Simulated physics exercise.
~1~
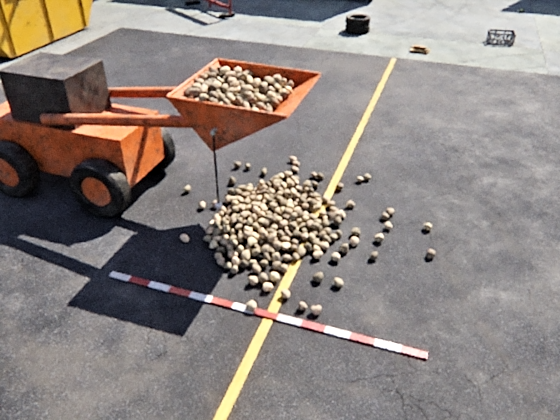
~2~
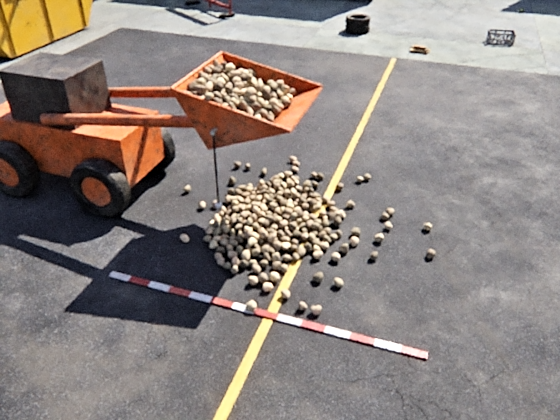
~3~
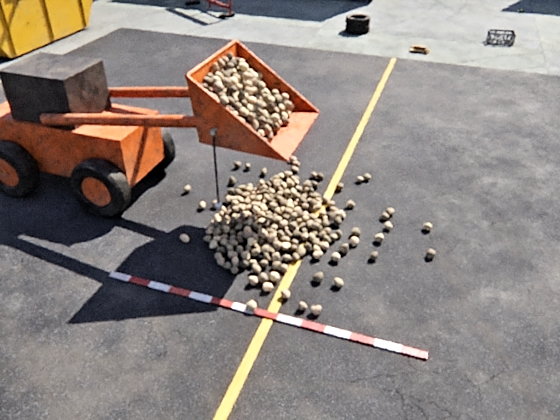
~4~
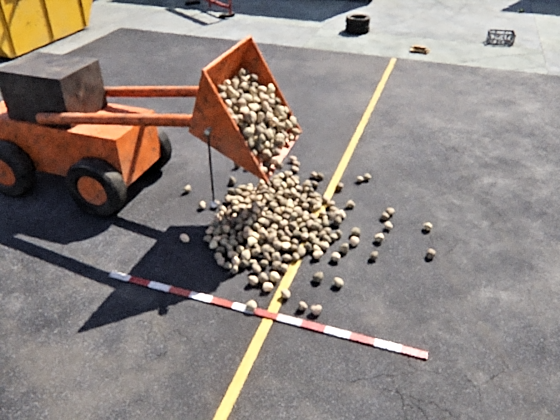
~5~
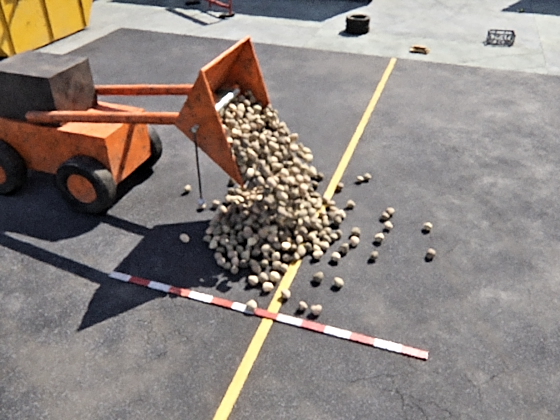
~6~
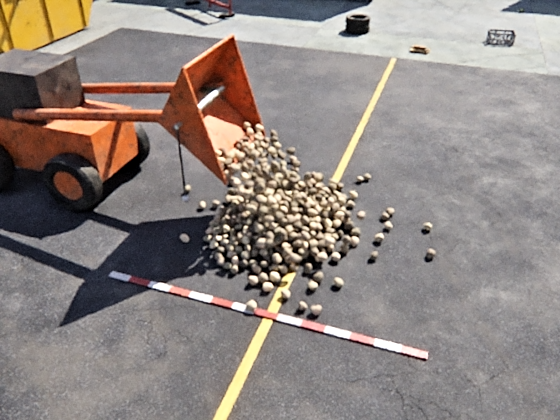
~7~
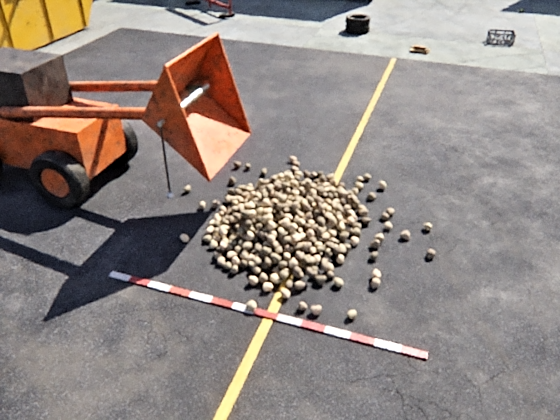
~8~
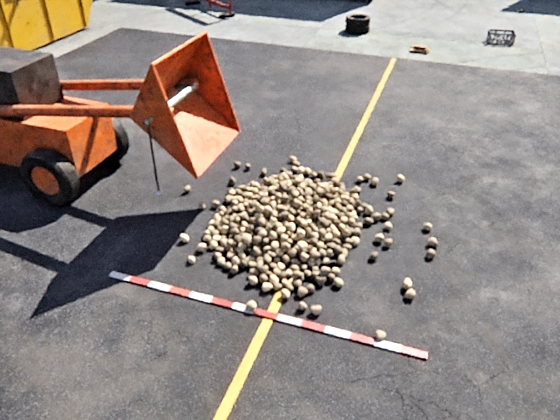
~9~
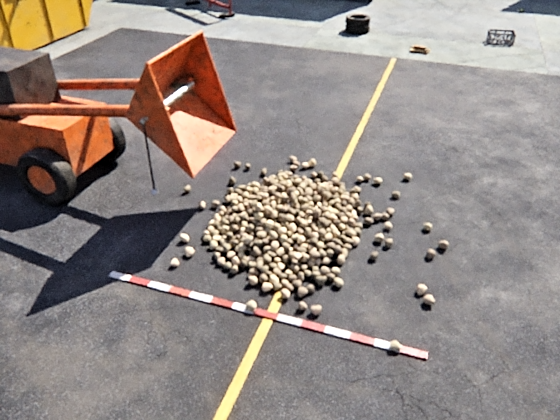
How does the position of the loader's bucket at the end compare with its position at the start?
The bucket ends up farther to the left than where it began, because the loader has backed away from the heap.
